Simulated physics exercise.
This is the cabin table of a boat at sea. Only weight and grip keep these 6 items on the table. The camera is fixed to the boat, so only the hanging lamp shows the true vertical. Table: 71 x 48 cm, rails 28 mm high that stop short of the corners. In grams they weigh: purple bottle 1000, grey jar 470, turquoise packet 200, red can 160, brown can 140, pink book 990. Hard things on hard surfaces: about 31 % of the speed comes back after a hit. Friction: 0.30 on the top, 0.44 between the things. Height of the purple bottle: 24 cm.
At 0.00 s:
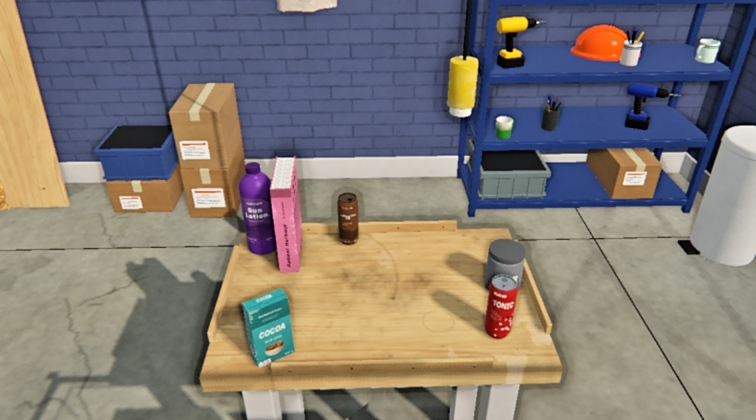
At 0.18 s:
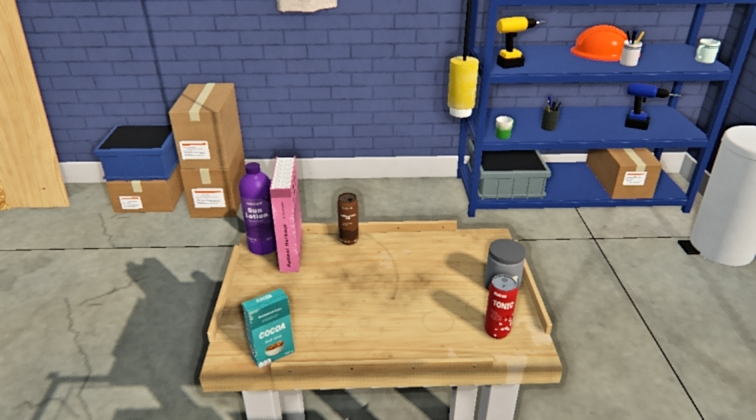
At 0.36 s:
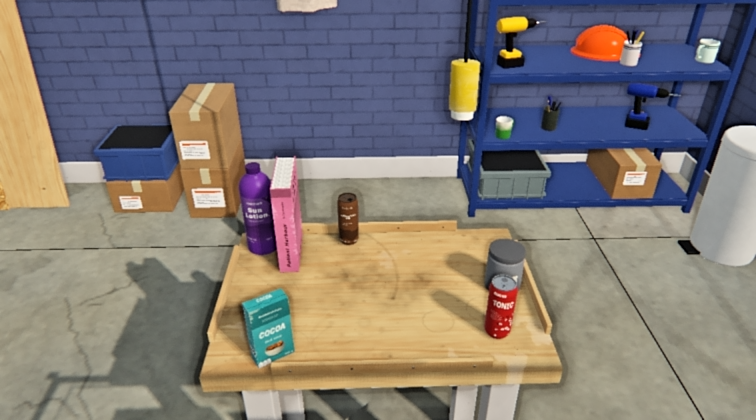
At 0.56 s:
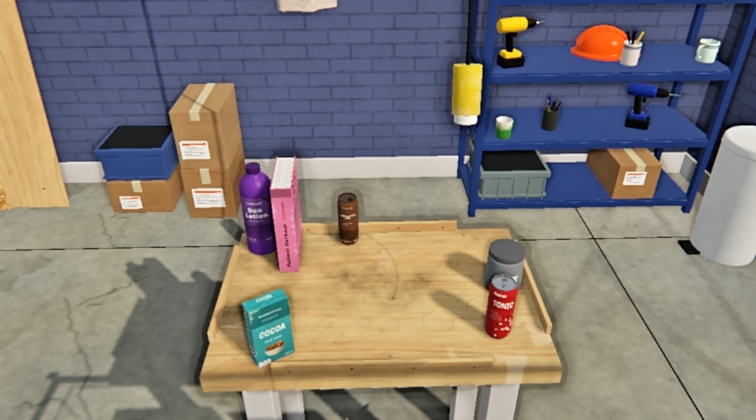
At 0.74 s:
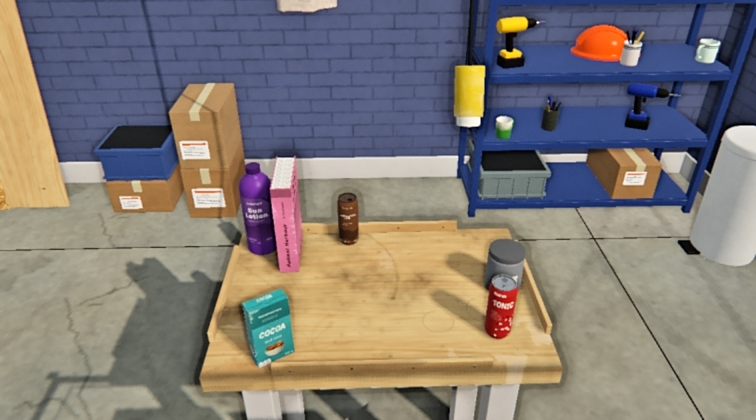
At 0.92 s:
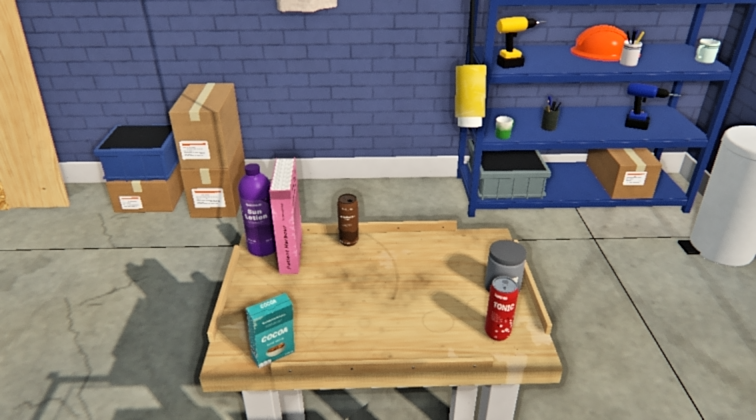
The hanging yellow lamp swings slightly nearer, then the turquoise packet rocks on the wooden table.
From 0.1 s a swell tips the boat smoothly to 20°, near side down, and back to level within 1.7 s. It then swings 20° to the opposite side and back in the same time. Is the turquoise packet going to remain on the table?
The turquoise packet ends on the floor.
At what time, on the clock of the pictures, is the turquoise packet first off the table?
Near 1.1 s.
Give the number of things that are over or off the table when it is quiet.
1 of them.
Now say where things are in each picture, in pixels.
The first frame shows boat level; turquoise packet (270, 329); purple bottle (258, 208).
The second frame shows boat level; red can (501, 308); brown can (348, 220).
The third frame shows boat heeled 4°, near side down; pink book (288, 214); purple bottle (258, 208).
The fourth frame shows boat heeled 11°, near side down; grey jar (505, 267); red can (501, 308).
The fifth frame shows boat heeled 17°, near side down; brown can (348, 220); pink book (288, 214).
The sixth frame shows boat heeled 20°, near side down; turquoise packet (272, 331) rocked 8° off its seat; purple bottle (258, 209).
By 1.22 s, boat heeled 15°, near side down; turquoise packet now off the table; pink book 6 cm from its spot; purple bottle 5 cm from its spot.
By 1.52 s, boat heeled 5°, near side down; pink book 8 cm from its spot; purple bottle 7 cm from its spot; red can 7 cm from its spot.
By 2.82 s, boat heeled 18°, far side down; purple bottle 4 cm from its spot; pink book 4 cm from its spot; red can 4 cm from its spot.
When it is over (4.0 s), off the table, turquoise packet; the other 5 within 5 cm of the start.
